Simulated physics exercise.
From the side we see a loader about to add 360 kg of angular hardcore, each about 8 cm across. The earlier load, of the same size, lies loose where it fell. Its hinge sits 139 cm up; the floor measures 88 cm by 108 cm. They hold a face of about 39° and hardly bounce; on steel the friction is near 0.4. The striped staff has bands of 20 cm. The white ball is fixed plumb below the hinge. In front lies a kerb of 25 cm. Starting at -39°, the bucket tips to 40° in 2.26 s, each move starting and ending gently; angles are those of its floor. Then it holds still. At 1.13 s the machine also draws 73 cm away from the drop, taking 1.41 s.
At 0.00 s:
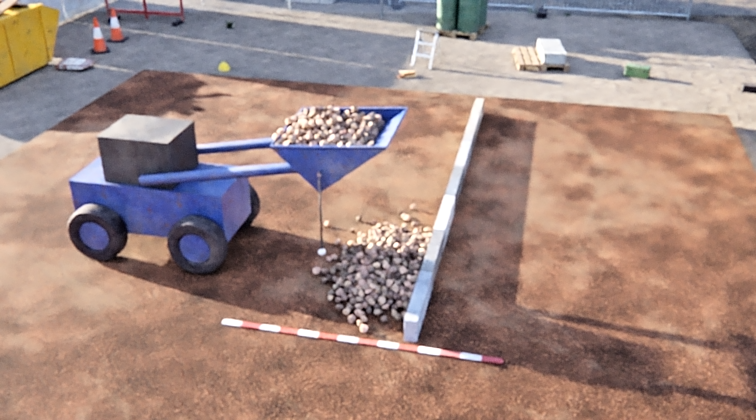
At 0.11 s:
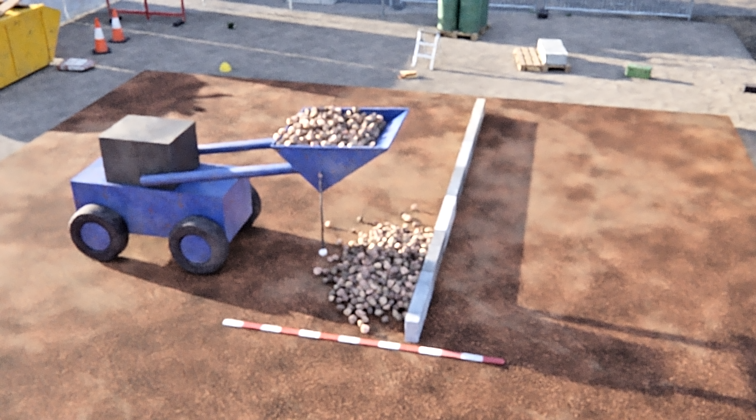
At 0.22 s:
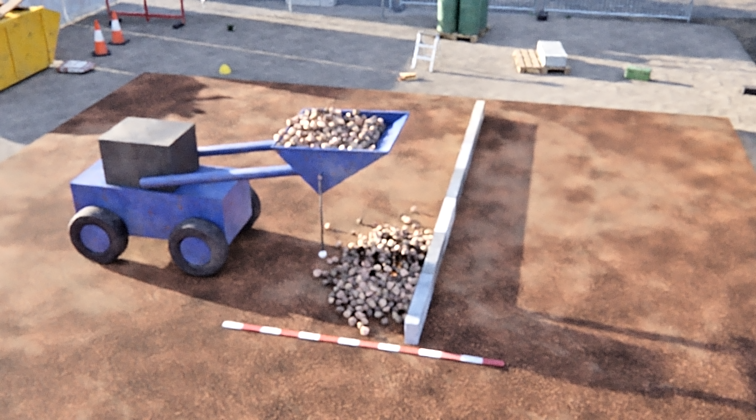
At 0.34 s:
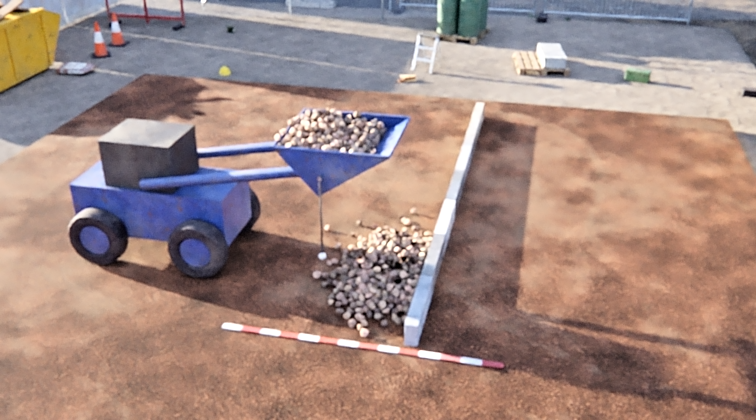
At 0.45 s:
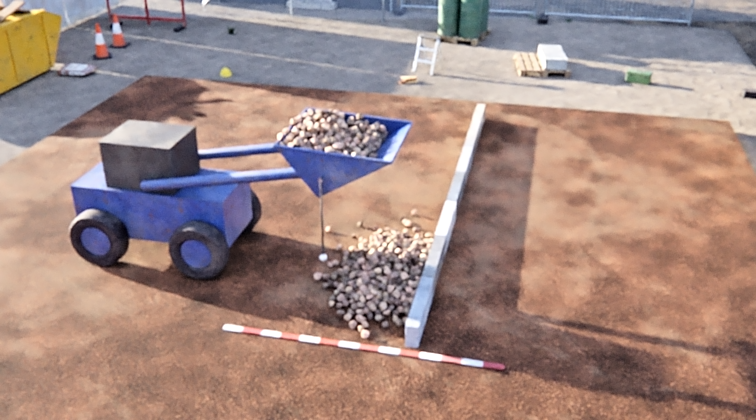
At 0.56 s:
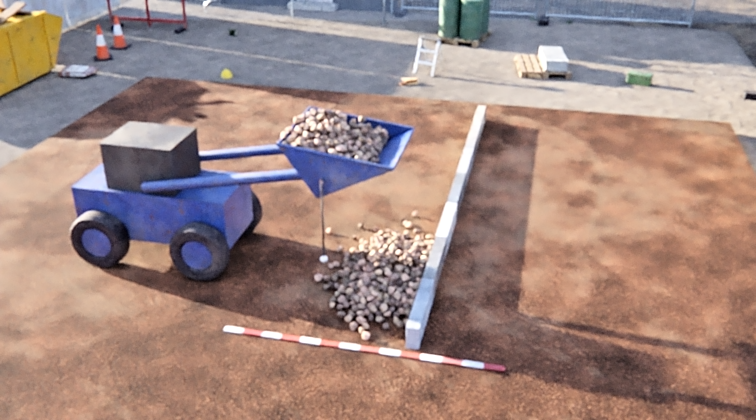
A blue loader slowly tilting its raised bucket of stones above a loose stone pile beside a pale kerb, its wheels staying still.
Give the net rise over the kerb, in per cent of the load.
Some 0 per cent is added.
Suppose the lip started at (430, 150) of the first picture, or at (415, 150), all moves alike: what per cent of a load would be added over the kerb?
About 5 and 0 per cent.
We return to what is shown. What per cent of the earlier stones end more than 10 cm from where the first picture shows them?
Roughly 0 per cent of them.
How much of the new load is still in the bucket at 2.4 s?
About 15 per cent.
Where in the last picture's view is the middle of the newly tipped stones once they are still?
Near (350, 257).
After 1.7 s the floor is at 27°; in per cent of one load, 90 in the bucket, 110 on this side of the kerb; the foremost stones are at (423, 277).
After 2.4 s the floor is at 40°; in per cent of one load, 16 in the bucket, 184 on this side of the kerb; the foremost stones are at (422, 278).
After 3.0 s the floor is at 40°; in per cent of one load, 0 in the bucket, 200 on this side of the kerb; the foremost stones are at (422, 278).
After 5.6 s the floor is at 40°; in per cent of one load, 0 in the bucket, 200 on this side of the kerb; the foremost stones are at (422, 278). Net gain over the kerb, 0.
